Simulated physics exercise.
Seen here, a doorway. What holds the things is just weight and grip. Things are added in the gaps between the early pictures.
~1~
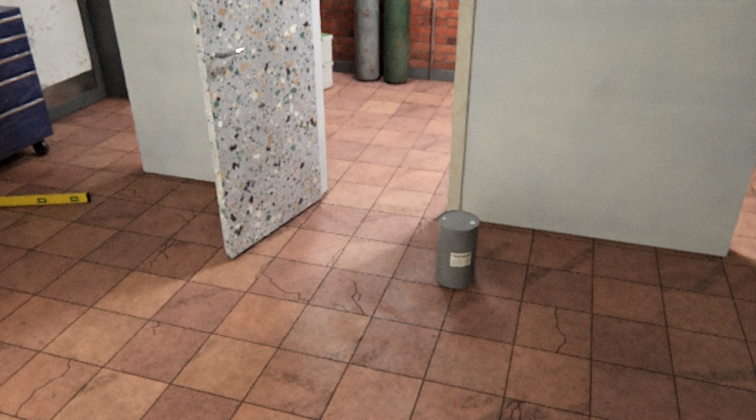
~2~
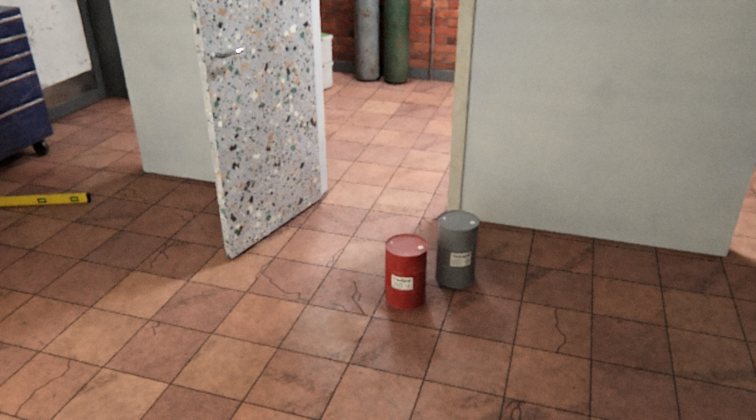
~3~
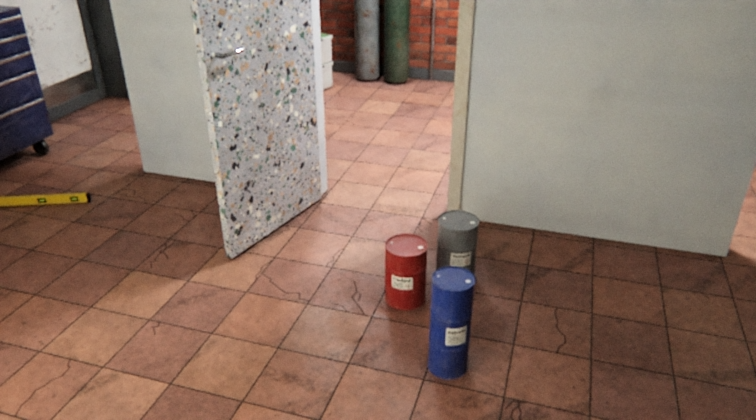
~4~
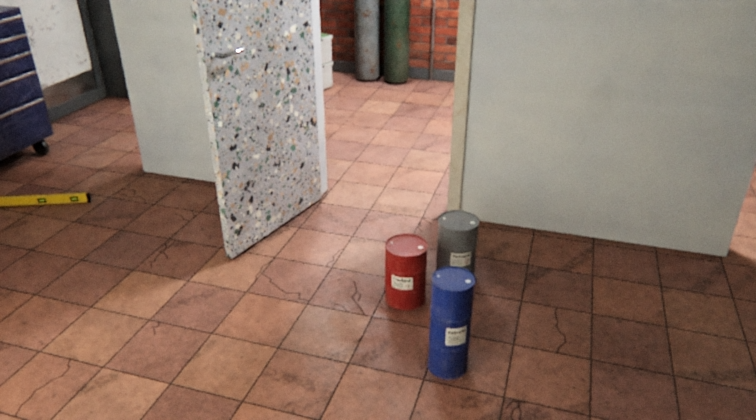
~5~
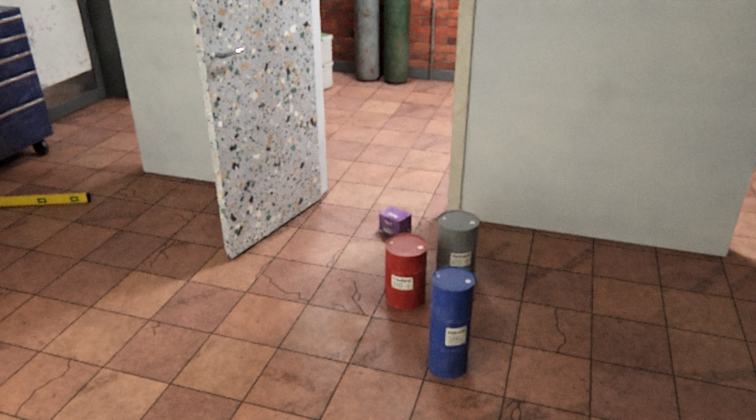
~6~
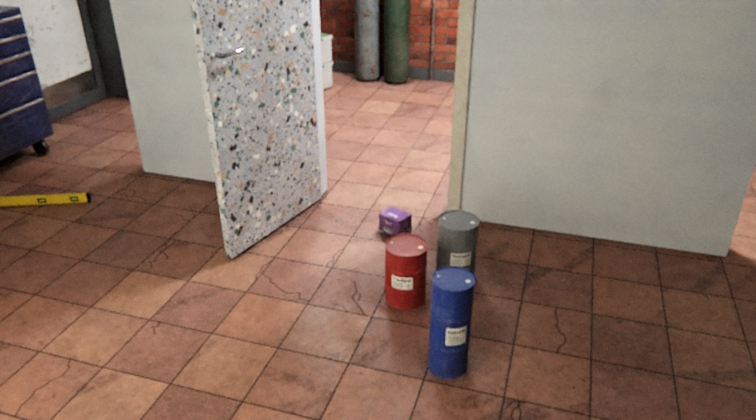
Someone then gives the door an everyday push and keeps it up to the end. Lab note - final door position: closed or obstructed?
It goes shut.
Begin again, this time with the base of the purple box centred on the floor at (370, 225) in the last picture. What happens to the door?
The door goes all the way after that.
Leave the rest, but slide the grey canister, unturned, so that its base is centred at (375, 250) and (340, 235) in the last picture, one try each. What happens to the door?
In the first case it is blocked; in the second case it jams.
Then, 1.10 s after the last picture, open by 50°.
Then, 1.60 s after the last picture, open by 9°; purple box slid about its own width near (422, 207).
At rest, open by 0°; moved from the start, purple box; the other 3 in place. Seen from the same camera at the end, purple box near (435, 191).
